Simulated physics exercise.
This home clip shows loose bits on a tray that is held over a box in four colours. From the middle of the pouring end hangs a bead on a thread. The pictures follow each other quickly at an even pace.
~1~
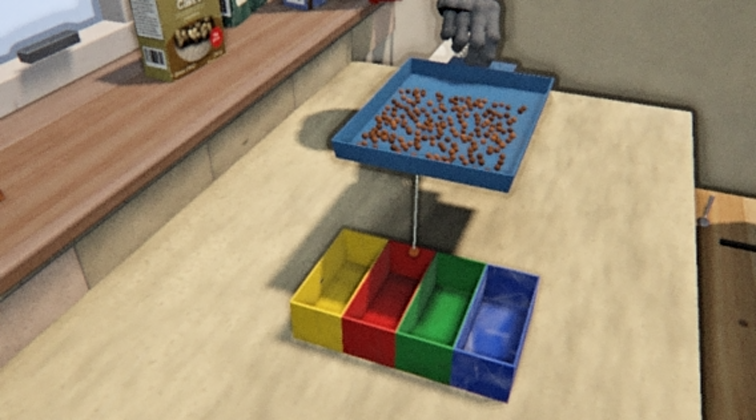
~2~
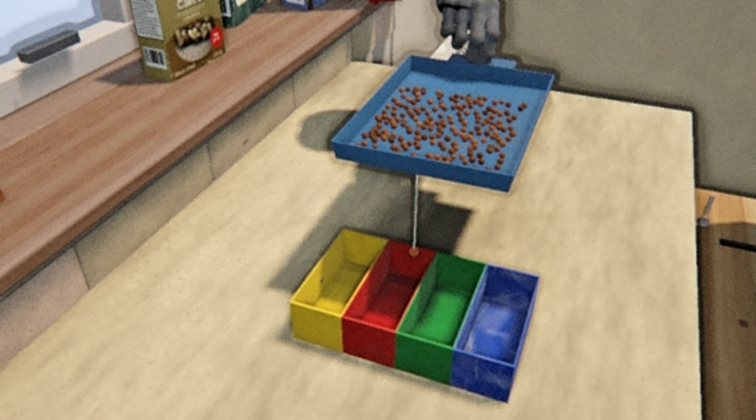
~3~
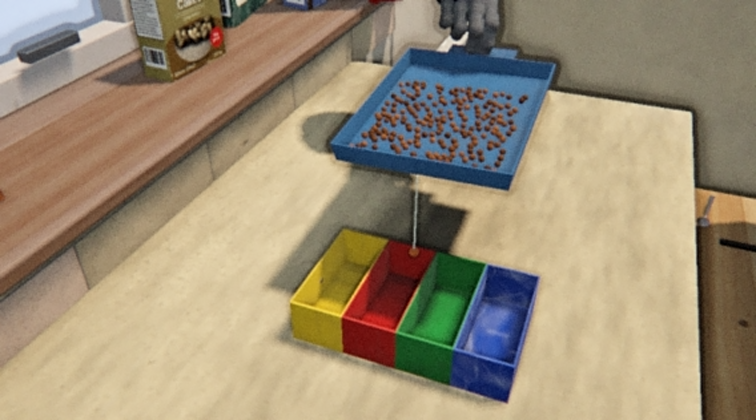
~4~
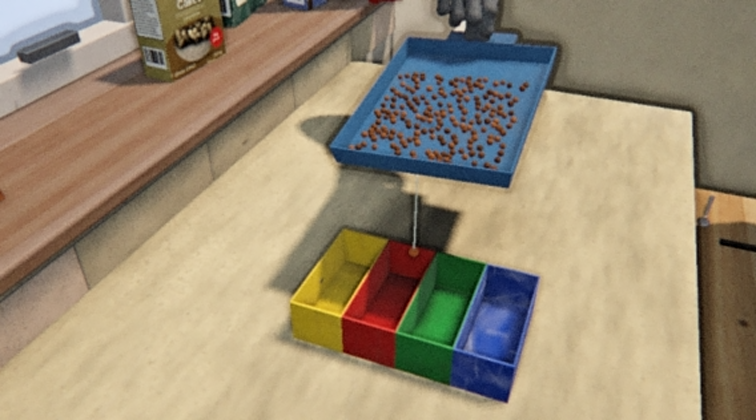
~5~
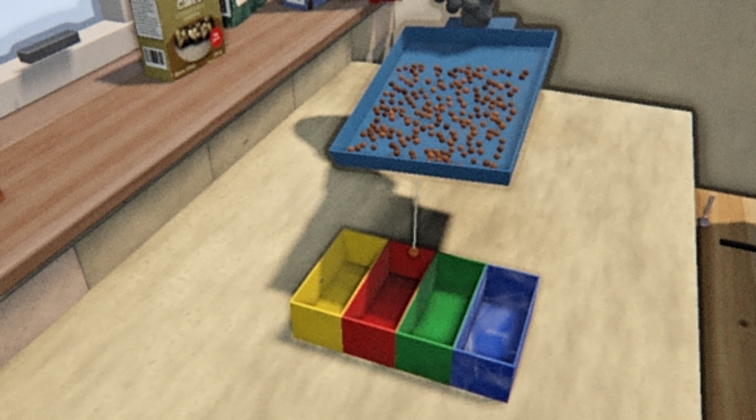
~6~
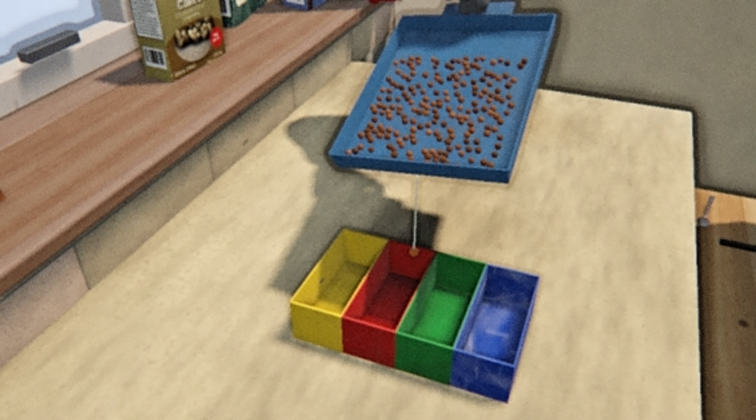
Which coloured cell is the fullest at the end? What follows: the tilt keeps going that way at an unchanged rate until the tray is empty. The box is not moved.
The yellow one.
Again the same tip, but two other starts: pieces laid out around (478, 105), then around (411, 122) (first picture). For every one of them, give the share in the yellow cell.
Some 80 and then some 80 per cent.
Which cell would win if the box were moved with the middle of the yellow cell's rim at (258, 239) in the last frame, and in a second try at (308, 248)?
The first time it is the green cell, and the second time it is the cell in red.
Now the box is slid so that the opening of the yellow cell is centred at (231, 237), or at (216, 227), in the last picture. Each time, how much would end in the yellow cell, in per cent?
0 %, then 0 %.
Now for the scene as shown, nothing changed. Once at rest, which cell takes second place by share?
The answer is the red one.
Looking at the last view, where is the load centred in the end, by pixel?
Centre at rest, last view: Approx. (346, 293).
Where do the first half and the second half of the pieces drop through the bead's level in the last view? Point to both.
(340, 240), then (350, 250).
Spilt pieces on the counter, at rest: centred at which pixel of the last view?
Once everything settles, the pieces are centred near (275, 278).
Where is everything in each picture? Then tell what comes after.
Corners of the pouring end at (335, 139) and (511, 174), level; middle of the load at (439, 130), cereal balls; bead on its thread at (414, 252); yellow cell at (317, 323); red cell at (369, 339); green cell at (424, 355); blue cell at (482, 372), in the first picture.
Corners of the pouring end at (335, 140) and (510, 173), level; middle of the load at (439, 128), in the second picture.
Corners of the pouring end at (334, 142) and (510, 172), tipped barely, lowest at the left corner; middle of the load at (439, 125), in the third picture.
Corners of the pouring end at (334, 146) and (509, 171), tipped a little, lowest at the left corner; middle of the load at (439, 120), in the fourth picture.
Corners of the pouring end at (333, 149) and (508, 169), tipped a little, lowest at the left corner; middle of the load at (438, 115), in the fifth picture.
Corners of the pouring end at (332, 152) and (506, 168), tipped clearly, lowest at the left corner; middle of the load at (435, 111); yellow cell at (317, 323); red cell at (369, 339); green cell at (424, 355); blue cell at (482, 372), in the sixth picture.
Soon, tray tipped steeply; nearly all on the tray; a stray few falling or outside the box.
A while on, tray tipped past a quarter turn; nearly all on the tray; a small part in the yellow cell; a small part falling or outside the box.
Towards the end, tray tipped past a quarter turn; most in the yellow cell; about a quarter in the red cell; a stray few in the blue cell; a stray few in the green cell; a small part falling or outside the box.
Finally, tray tipped past a quarter turn; most in the yellow cell; about a quarter in the red cell; a stray few in the blue cell; a stray few in the green cell; a small part outside the box.
